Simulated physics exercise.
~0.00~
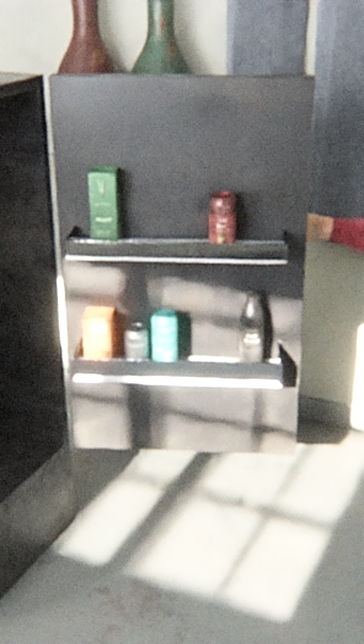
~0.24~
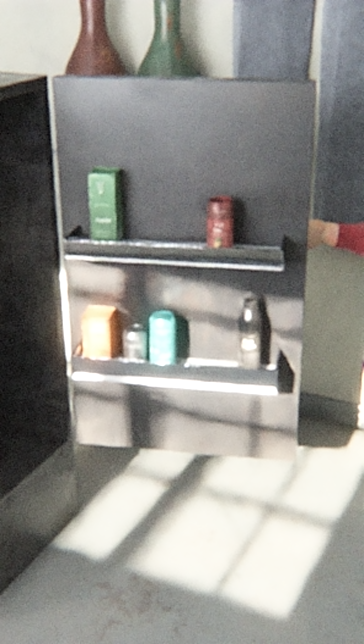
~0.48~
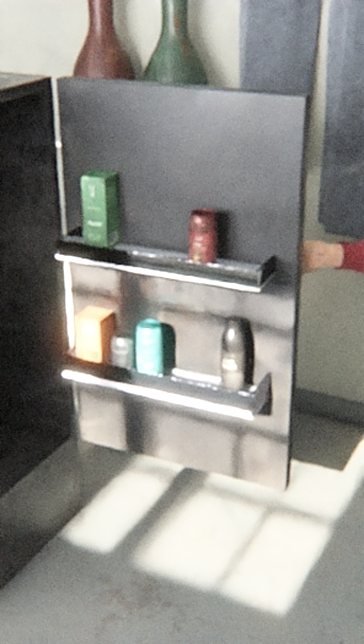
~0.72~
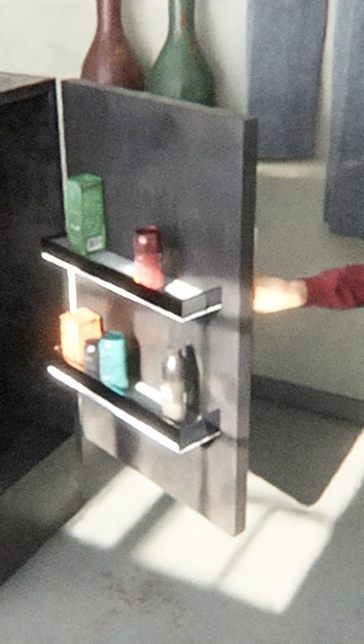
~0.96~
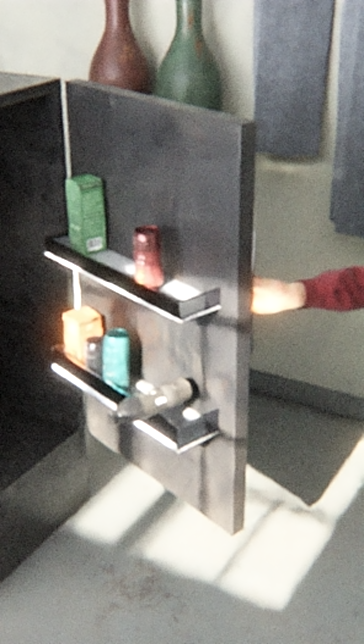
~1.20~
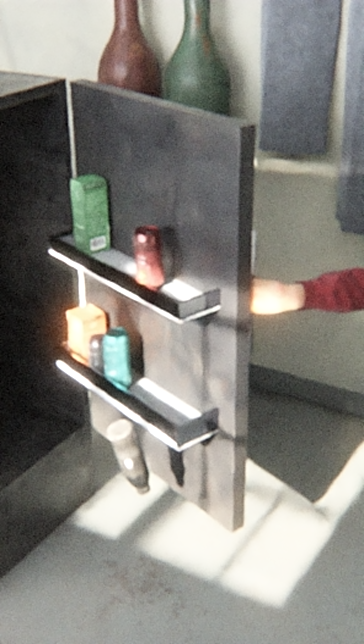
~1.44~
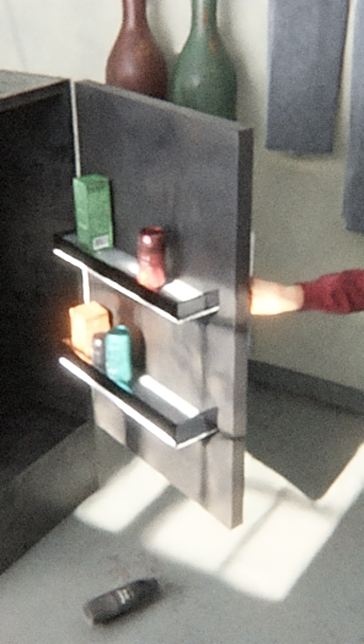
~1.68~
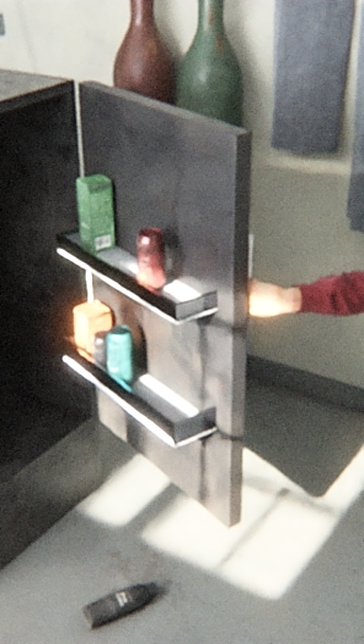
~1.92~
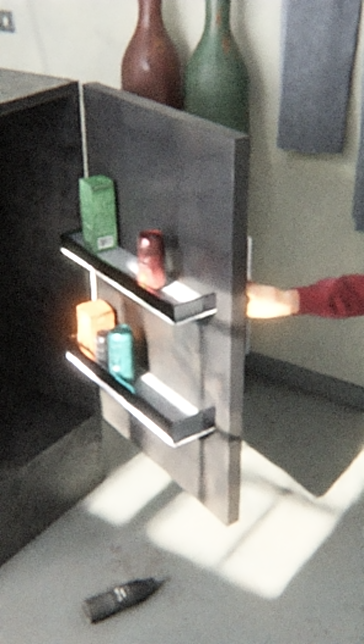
In a sunlit room, a hand in a red sleeve swung a dark door with two small racks partway round, and a black bottle toppled off the lower rack and ended up lying on the floor, while the other containers stayed upright.
